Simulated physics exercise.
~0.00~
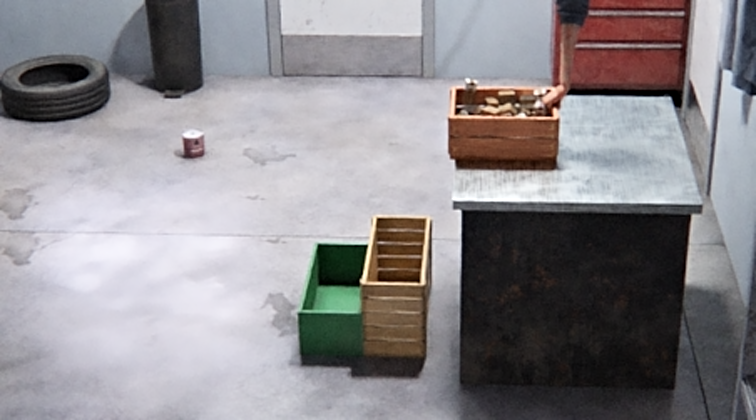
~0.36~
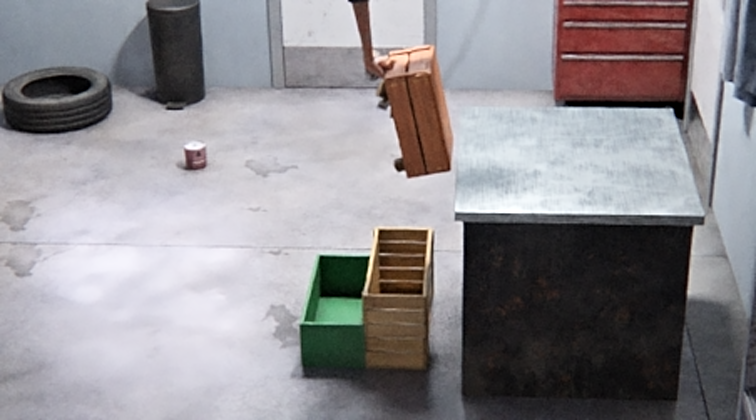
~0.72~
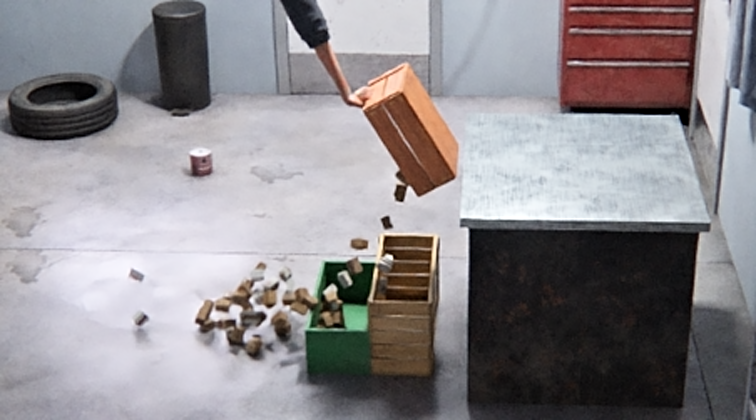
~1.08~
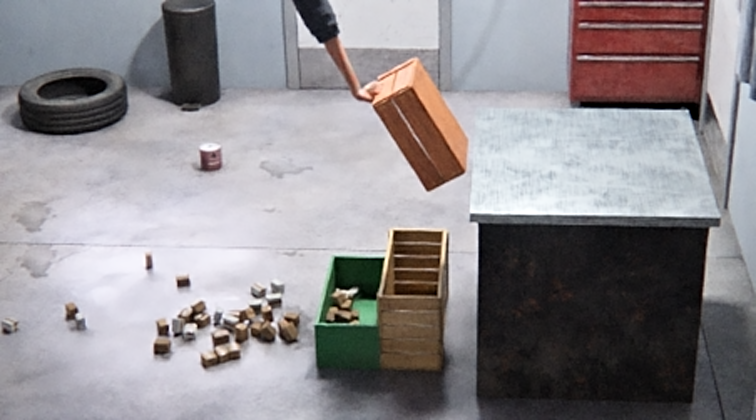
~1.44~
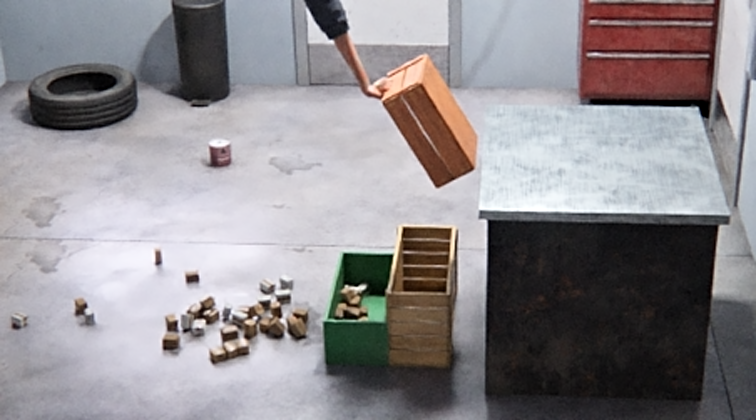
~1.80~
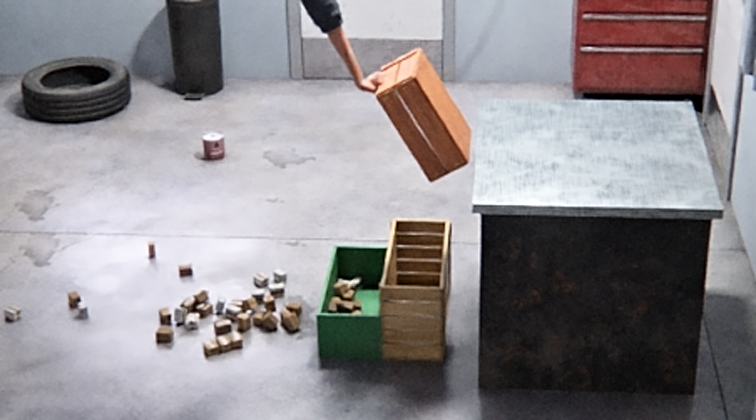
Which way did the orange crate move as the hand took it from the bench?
The orange crate moved to the left, off the bench, as the hand tipped it over.
In a garage, a hand swung an orange crate up off a bench and tipped it over to the left, spilling small blocks toward a wooden trough and a green box; most ended up scattered on the floor beyond the green box.
